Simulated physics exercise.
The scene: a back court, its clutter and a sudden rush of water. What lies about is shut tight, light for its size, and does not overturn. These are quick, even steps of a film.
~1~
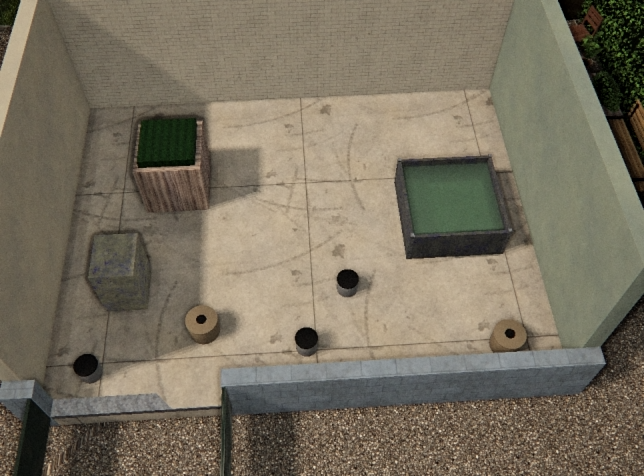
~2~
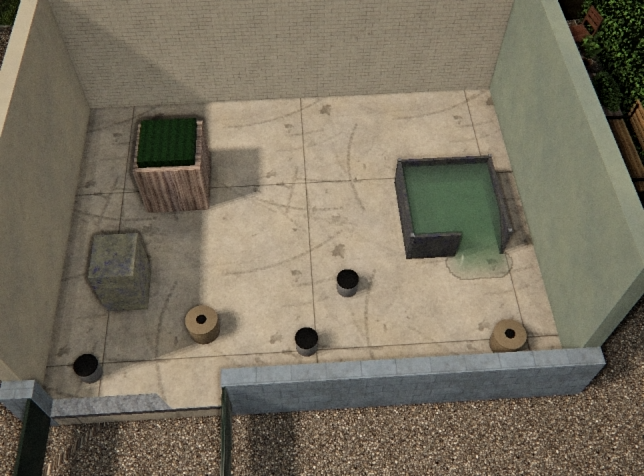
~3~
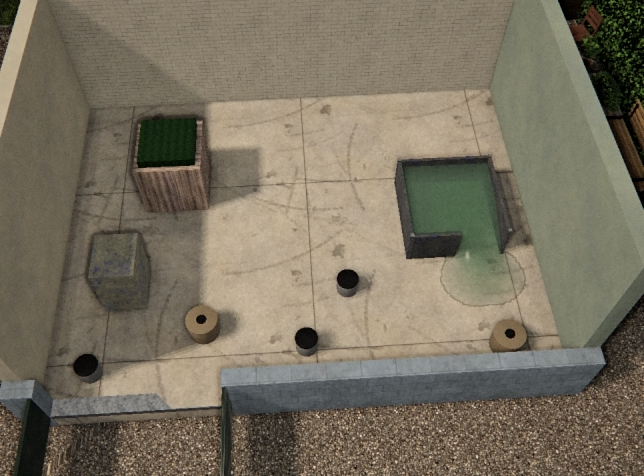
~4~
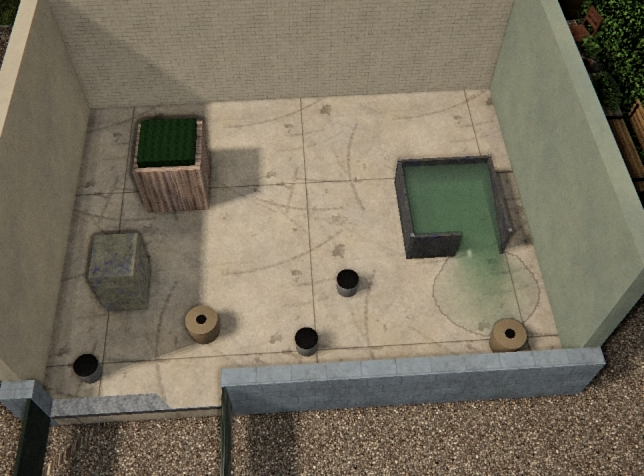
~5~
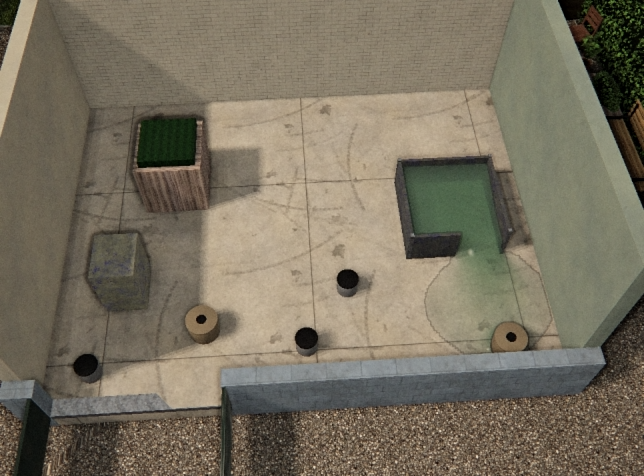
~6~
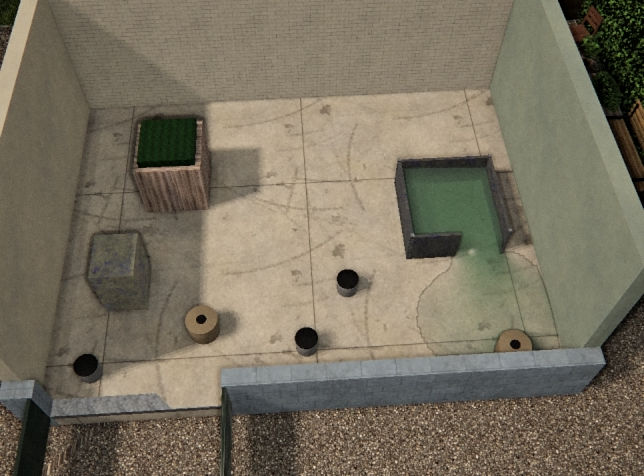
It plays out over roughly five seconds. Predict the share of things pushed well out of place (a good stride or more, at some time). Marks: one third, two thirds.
Share: One to two thirds.
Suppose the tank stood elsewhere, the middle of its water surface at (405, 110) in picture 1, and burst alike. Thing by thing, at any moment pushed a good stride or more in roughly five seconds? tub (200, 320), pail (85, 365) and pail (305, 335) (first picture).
As listed: Short of that, no, that far or more.
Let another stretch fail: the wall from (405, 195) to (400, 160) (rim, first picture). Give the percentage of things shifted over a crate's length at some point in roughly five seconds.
Some 20 per cent.
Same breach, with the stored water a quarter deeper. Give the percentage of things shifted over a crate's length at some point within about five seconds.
Near 60 in a hundred.
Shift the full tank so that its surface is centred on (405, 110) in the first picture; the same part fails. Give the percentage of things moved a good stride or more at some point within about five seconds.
About 40 per cent.
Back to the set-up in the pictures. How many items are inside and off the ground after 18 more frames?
1 of them.
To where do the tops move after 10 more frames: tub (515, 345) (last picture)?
At about (479, 337).
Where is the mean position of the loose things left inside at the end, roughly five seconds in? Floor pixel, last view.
Around (186, 337).
A moment on, 0 of 5 are well off their spots; 1 afloat.
Next, 0 of 5 are well off their spots; 1 afloat.
Later, 2 of 5 are well off their spots; 1 afloat.
In the end, 3 of 5 are well off their spots, and 3 have been at some point; 1 afloat.
